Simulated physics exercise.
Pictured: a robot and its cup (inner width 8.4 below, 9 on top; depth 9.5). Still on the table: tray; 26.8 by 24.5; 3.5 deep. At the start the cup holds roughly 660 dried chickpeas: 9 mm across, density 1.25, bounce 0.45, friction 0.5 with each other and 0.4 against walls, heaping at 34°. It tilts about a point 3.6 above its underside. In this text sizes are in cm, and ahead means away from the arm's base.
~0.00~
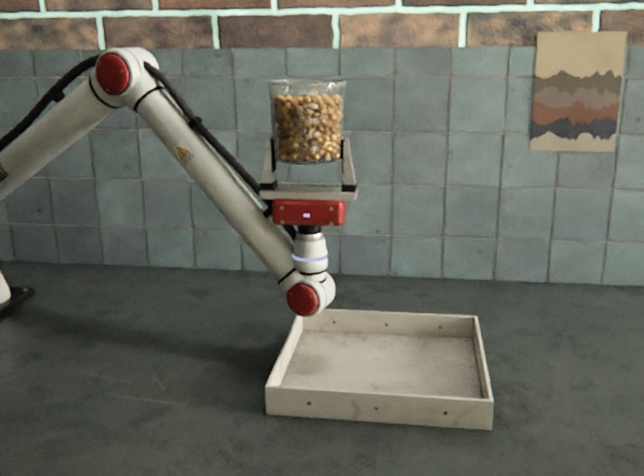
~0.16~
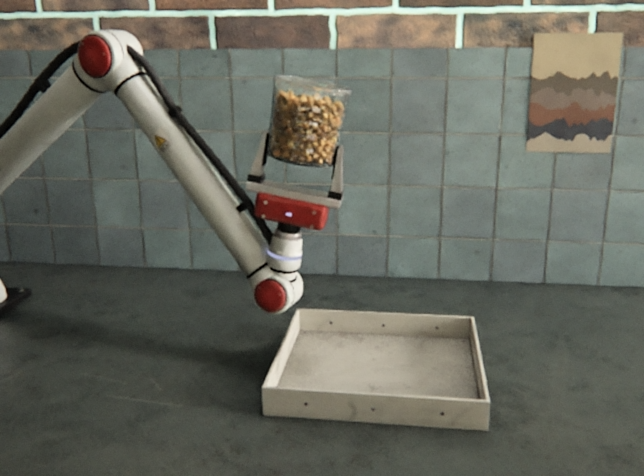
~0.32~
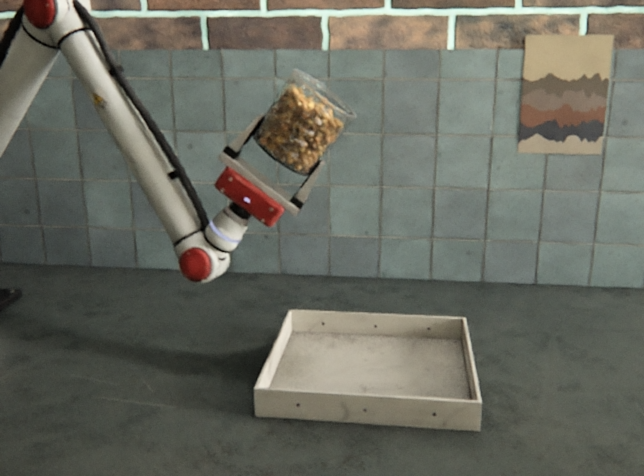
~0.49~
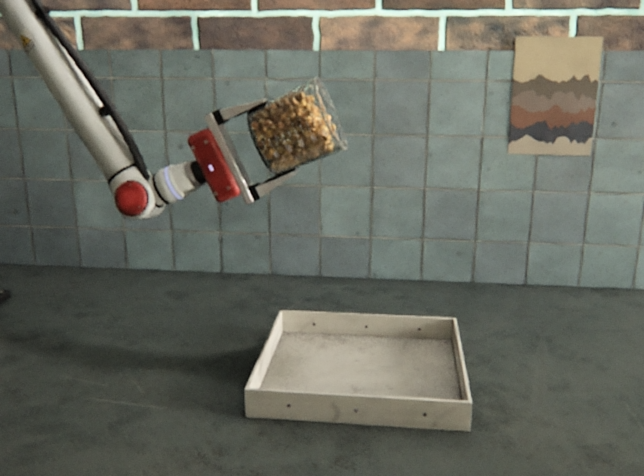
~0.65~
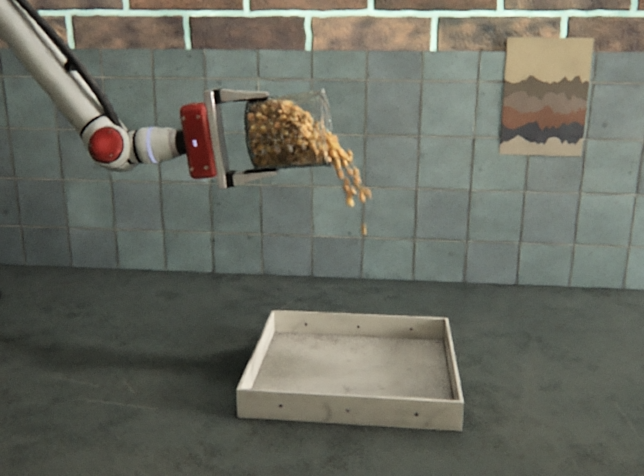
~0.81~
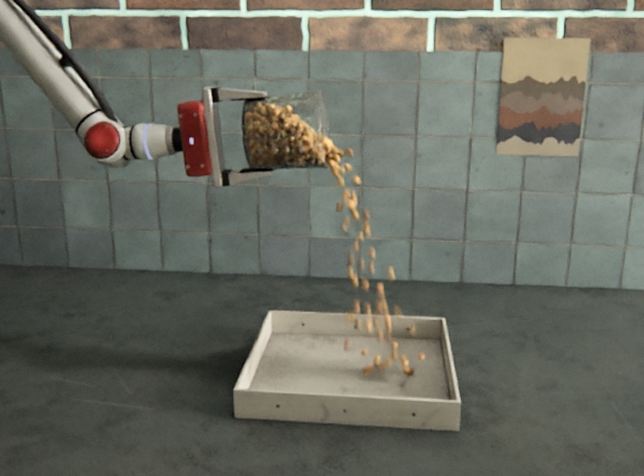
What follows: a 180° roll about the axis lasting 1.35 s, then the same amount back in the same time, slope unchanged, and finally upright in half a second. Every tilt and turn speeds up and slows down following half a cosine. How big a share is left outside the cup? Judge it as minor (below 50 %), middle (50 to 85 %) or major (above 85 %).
Middle.
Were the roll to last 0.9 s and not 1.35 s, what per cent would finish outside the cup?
Then about 60 per cent.
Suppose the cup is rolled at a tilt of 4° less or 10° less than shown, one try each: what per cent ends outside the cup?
Roughly 55 % on the first try and 40 % on the second.
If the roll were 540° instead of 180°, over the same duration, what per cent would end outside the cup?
I'd put it at about 80 %.
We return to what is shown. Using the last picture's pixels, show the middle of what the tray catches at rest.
The centre sits around (380, 369).
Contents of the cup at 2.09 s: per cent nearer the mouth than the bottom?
Something near 35 in a hundred.
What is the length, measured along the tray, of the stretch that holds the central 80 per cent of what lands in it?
16 cm or thereabouts.
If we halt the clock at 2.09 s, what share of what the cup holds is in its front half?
About 30 per cent.
By 2.09 s, tipped 85°, highest piece 37 above the table; 331 in the cup, 300 in the tray, 4 on the table or floor, 22 in flight or on a rim.
By 3.37 s, tipped 85°, highest piece 36 above the table; 408 in the tray, 230 in the cup, 4 on the table or floor, 15 in flight or on a rim.
By 4.21 s, upright, highest piece 36 above the table; 436 in the tray, 217 in the cup, 4 on the table or floor.
By 4.91 s, upright, highest piece 36 above the table; 436 in the tray, 217 in the cup, 4 on the table or floor.
Final count, 436 in the tray, 217 in the cup, 4 on the table or floor. That is 67 % outside the cup.
